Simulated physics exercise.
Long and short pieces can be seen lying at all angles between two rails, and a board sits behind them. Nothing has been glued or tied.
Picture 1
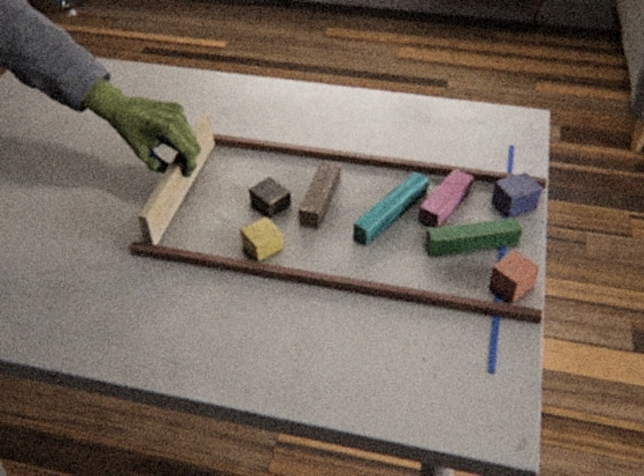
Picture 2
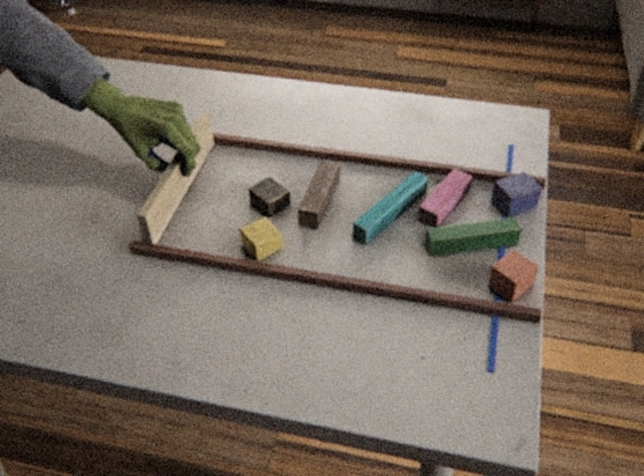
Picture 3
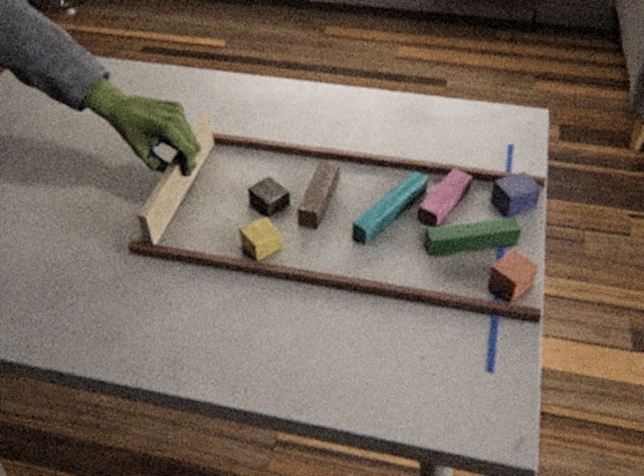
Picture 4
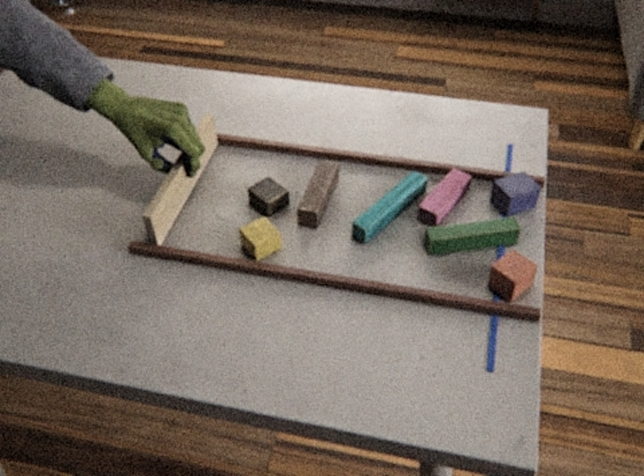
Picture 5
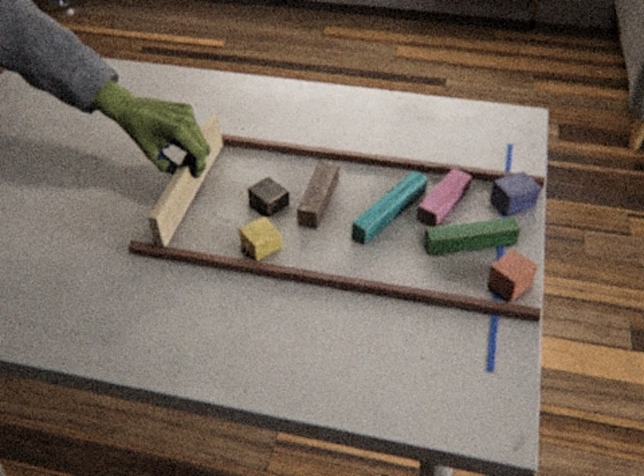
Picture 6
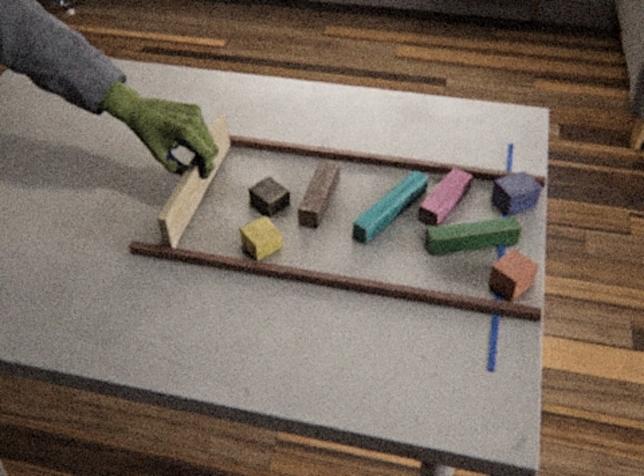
The clip opens on a tabletop where coloured blocks and sticks lie at various angles between two dark rails, with a green-gloved hand holding a pale board at the left end. The board stays almost still at first, then the hand slides it slightly right, while the pieces remain in place.
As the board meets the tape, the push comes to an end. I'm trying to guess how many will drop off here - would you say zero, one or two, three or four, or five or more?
I'd say five or more.
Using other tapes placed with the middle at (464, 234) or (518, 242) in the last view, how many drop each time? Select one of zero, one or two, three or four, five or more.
Number down, tape by tape: Three or four / at least five.
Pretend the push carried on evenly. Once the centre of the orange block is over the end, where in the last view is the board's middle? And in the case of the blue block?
The middle is at (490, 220) when it's the orange block, and at (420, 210) when it's the blue block.
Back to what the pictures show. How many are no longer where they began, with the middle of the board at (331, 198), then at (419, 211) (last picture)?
At the first point the count is 4, at the second it's 7.
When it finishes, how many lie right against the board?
It's touching 2 at the end.
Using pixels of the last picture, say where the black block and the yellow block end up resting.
The black block ends up near (522, 228), and the yellow block near (517, 270).
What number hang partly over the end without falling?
The overhang total is 0.
Early on, none off yet; orange block at rest near (513, 275); blue block at rest near (516, 193); green bar at rest near (473, 235).
A while later, none off yet; orange block at rest near (513, 275); blue block at rest near (516, 193); green bar travelled a little near (485, 236).
Further along, none off yet; orange block moving near (518, 277); blue block leaning well over near (569, 228); green bar leaning well over near (563, 246).
Finally, the number that fall off is five or more; lost, brown bar, turquoise stick, pink stick, green bar, blue block and orange block.
